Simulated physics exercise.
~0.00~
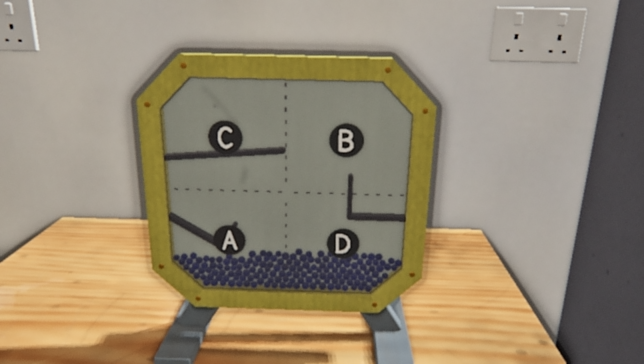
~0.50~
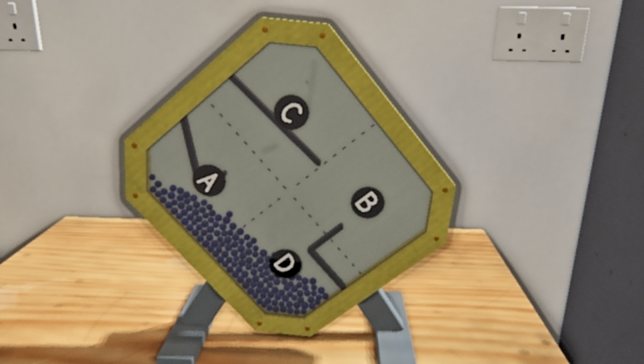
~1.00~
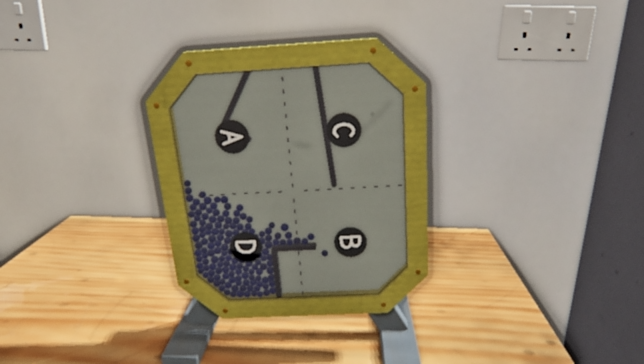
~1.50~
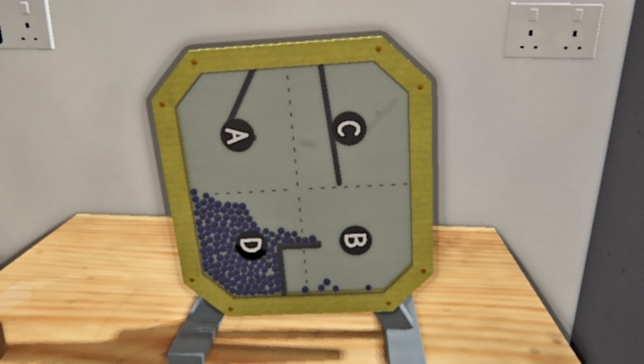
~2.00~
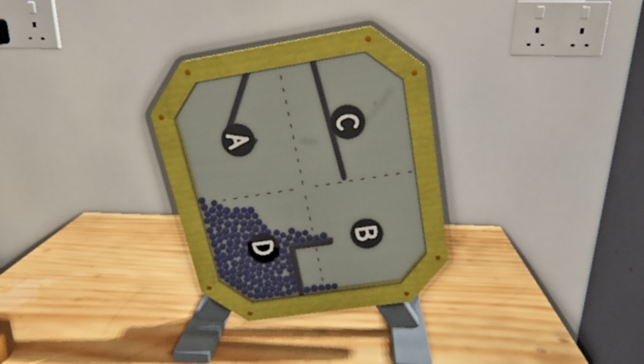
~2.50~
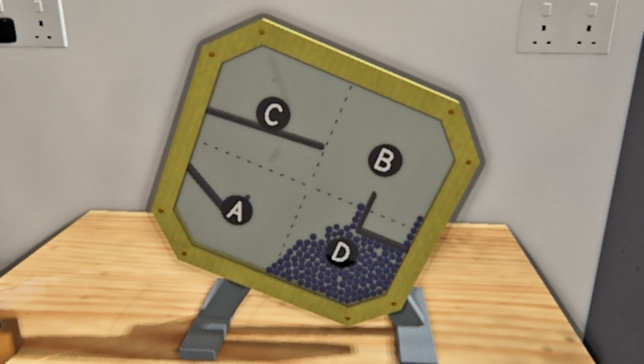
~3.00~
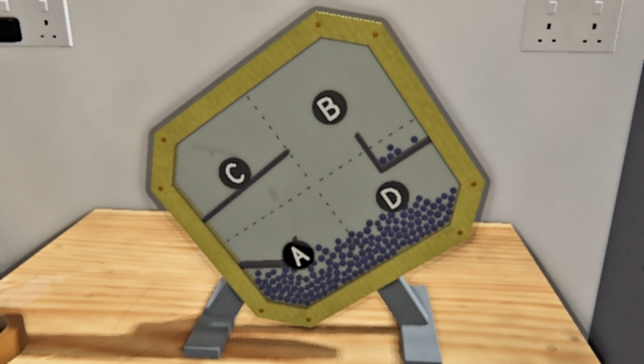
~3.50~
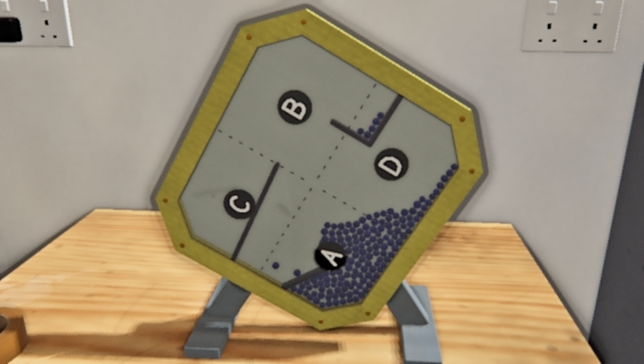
Dark blue beads sliding around inside an octagonal yellow-rimmed case as it turns clockwise, then anticlockwise, ending heaped mostly around A.
